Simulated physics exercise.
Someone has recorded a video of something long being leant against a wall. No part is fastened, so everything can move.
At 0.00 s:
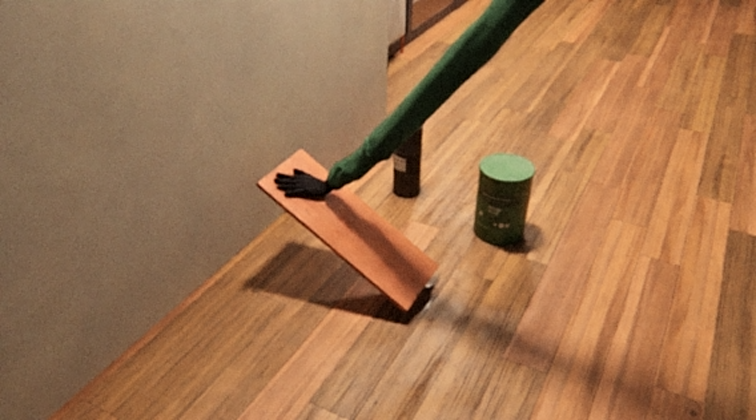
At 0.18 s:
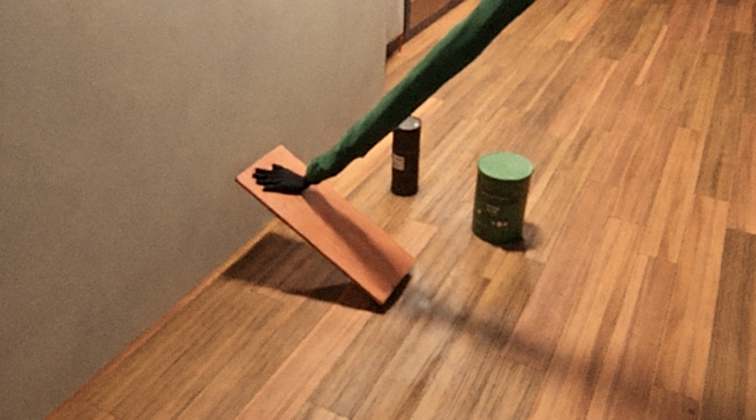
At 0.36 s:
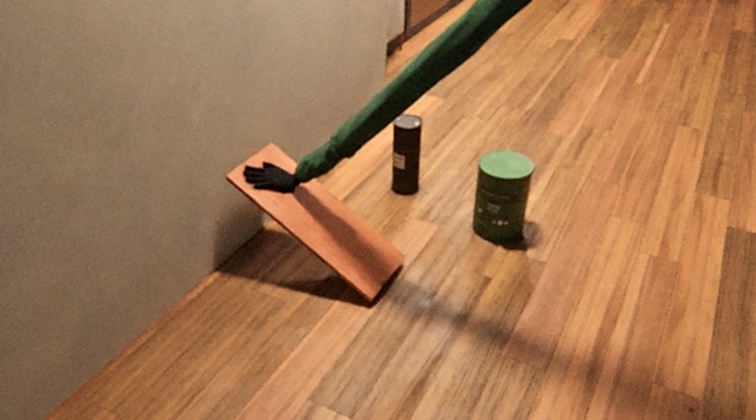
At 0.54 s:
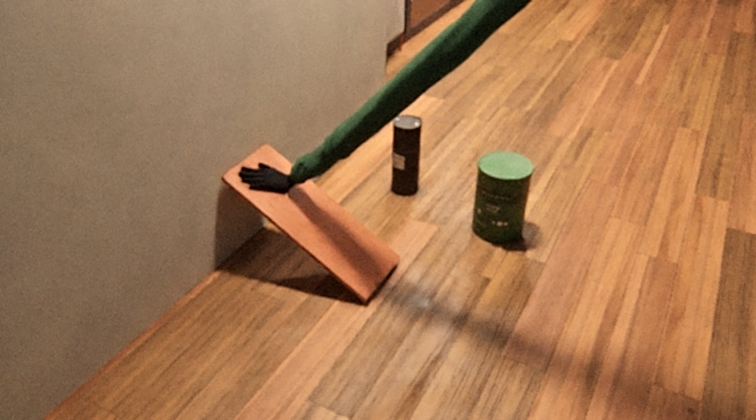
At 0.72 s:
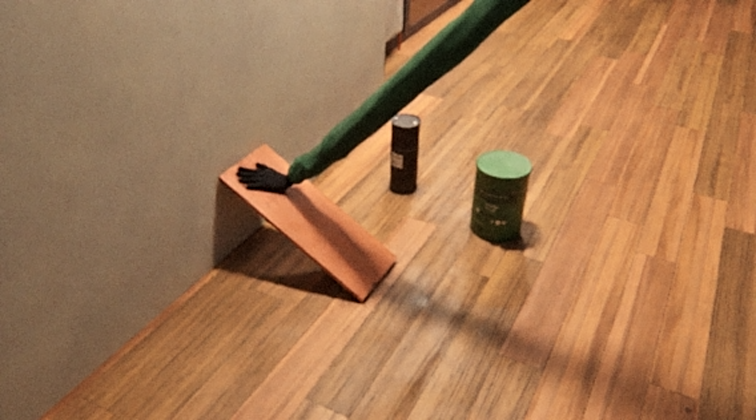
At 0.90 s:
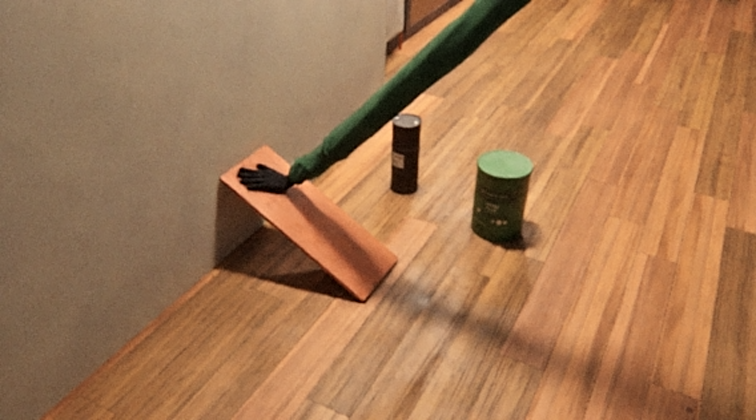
At first, a black-gloved hand on a green-sleeved arm holds a tilted orange board above a wooden floor, away from the wall. The arm moves the board left until its upper end leans on the wall, then keeps holding it there, nearly still, while a black canister and a green can stand nearby.
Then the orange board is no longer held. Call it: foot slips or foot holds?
Foot slips.
By 1.30 s, orange board 25° lower than it was left near (323, 253).
By 1.40 s, orange board 32° lower than it was left near (324, 255).
When it is over (2.8 s), moved from the start, orange board; the other 2 as before. End places, in pixels of the last picture, orange board near (325, 260). The board gives way.
